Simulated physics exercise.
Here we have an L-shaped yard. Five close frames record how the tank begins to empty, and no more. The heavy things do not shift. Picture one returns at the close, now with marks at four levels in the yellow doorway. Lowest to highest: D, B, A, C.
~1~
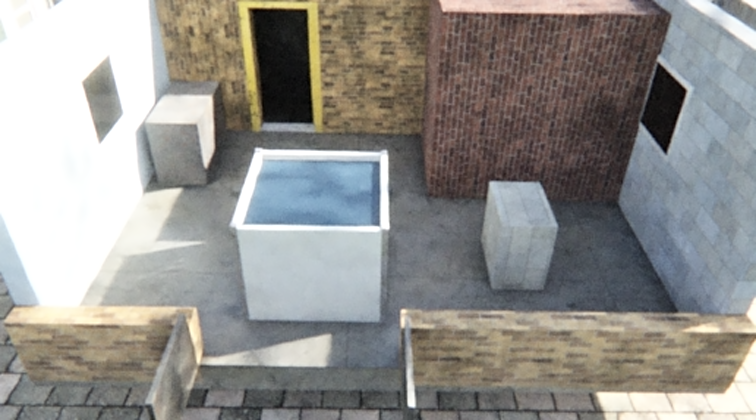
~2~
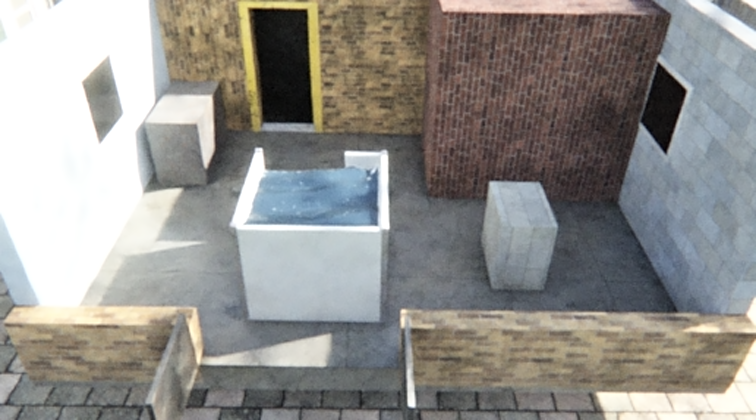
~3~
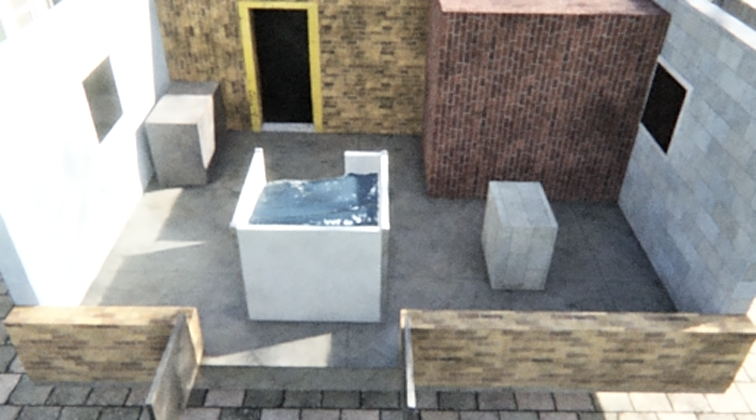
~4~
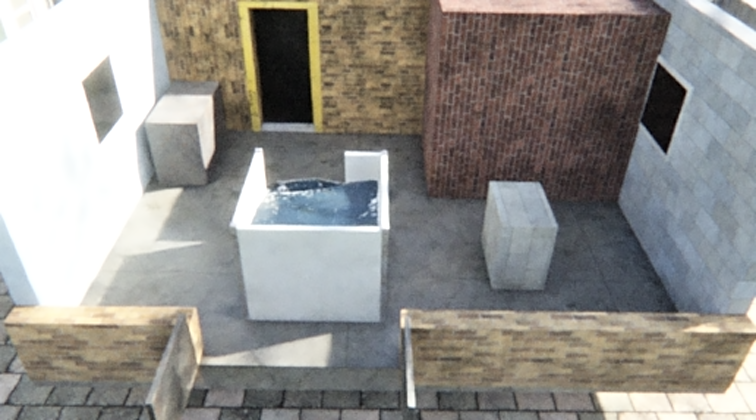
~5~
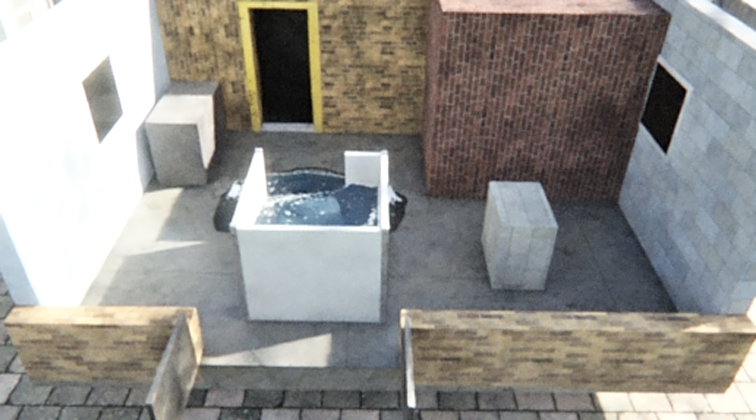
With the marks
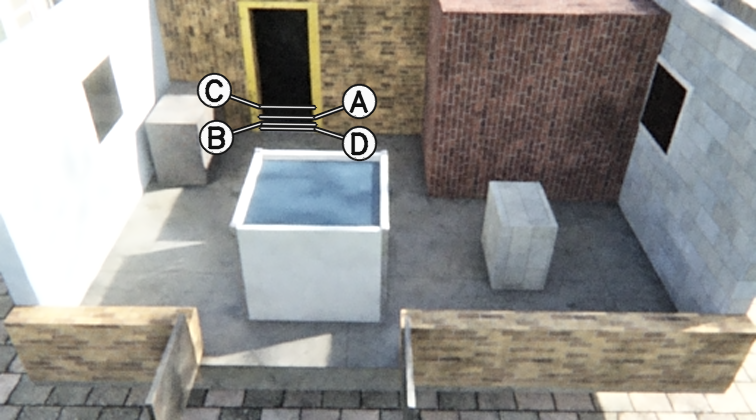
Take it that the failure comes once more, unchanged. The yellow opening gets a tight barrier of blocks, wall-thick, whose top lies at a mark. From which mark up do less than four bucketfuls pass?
Choose C.
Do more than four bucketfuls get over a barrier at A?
Yes, that goes wrong.
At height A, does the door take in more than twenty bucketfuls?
No, it does not.
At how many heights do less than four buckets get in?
One of them.
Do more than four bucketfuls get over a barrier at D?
Yes, it does.
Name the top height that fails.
The answer is A.
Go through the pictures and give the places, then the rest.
Water in the tank at rest, its middle at (316, 193); foot of the yellow doorway at (288, 131); open gate at (298, 305).
Water covers 1 % of the ground, its front hidden from here.
Water covers 4 % of the ground, its front hidden from here.
Water covers 7 % of the ground, its front hidden from here.
Water covers 13 % of the ground, its front hidden from here.
On the marked copy, A at (287, 117); B at (288, 124); C at (286, 107); D at (288, 128); from the bottom up D, B, A, C.
For height A, about 9 bucketfuls get in.
For height B, dozens of bucketfuls pour in.
For height C, a splash gets over, under a bucket.
For height D, dozens of bucketfuls pour in.
